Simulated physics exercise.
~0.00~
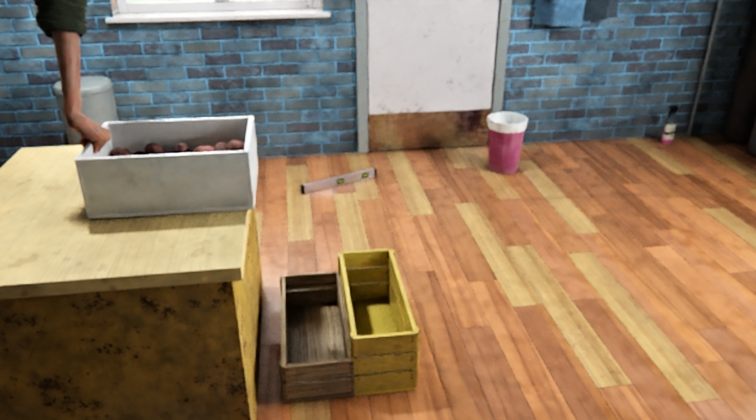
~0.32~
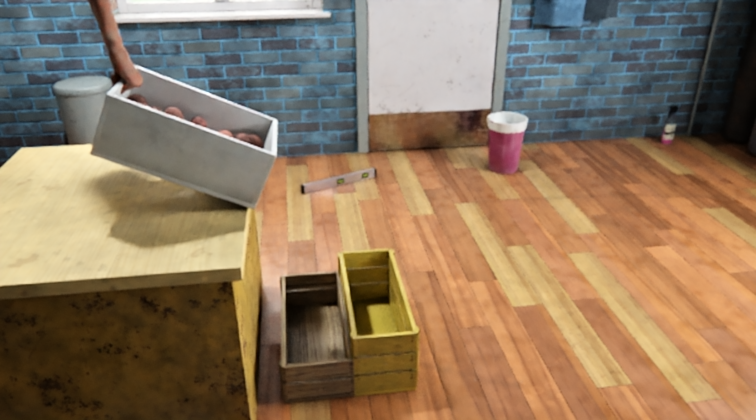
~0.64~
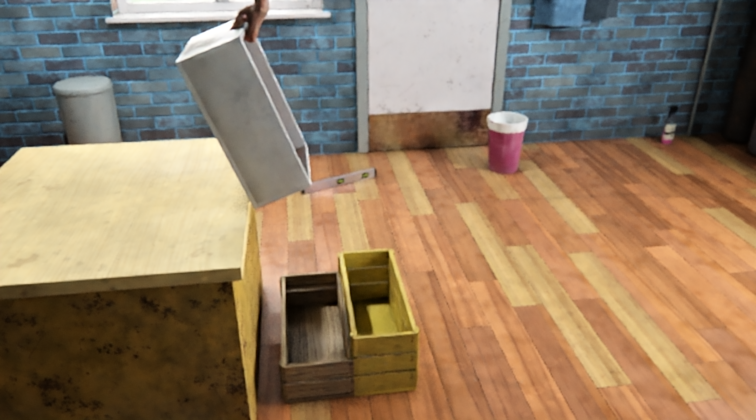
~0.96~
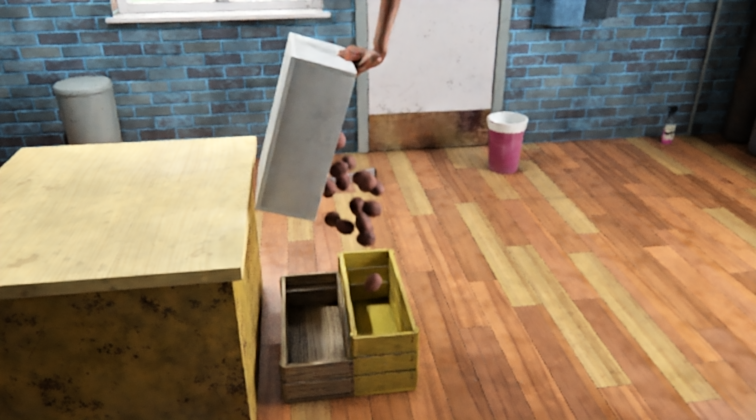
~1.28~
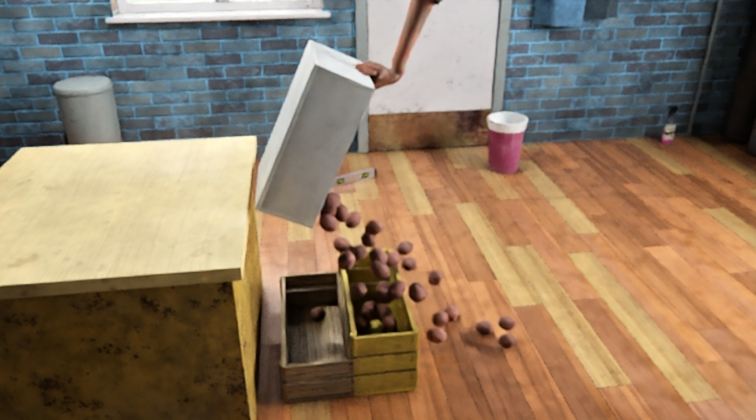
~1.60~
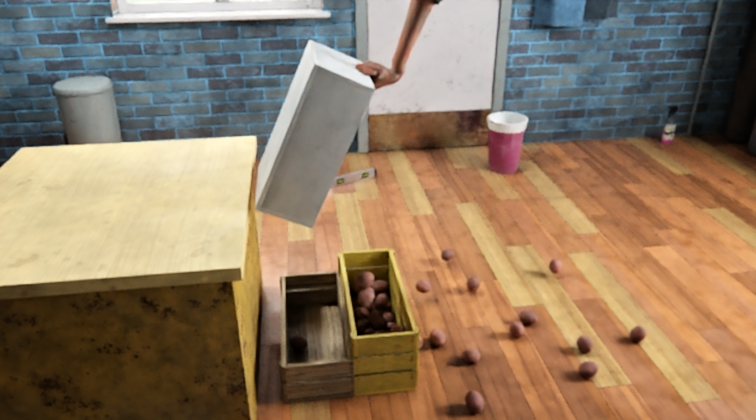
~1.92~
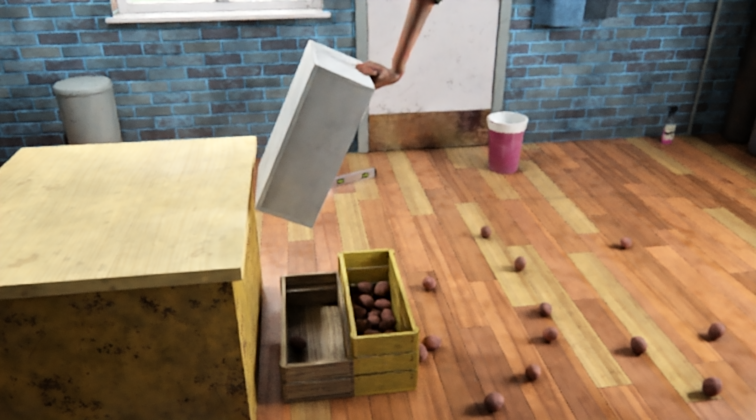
An arm reaches in at the upper left, its hand on a white crate of red potatoes atop a yellowish bench, in a room with blue brick walls and a plank floor, seen from slightly above. A brown wooden tote and a yellow box sit side by side right of the bench, with a pink bin near the door behind. The hand tips the crate over the bench edge, steeper and steeper, until potatoes tumble out. Most drop into the yellow box, while one lands in the tote and others bounce onto the floor beyond. The crate stays tilted as strays roll rightward, ending scattered across the planks.
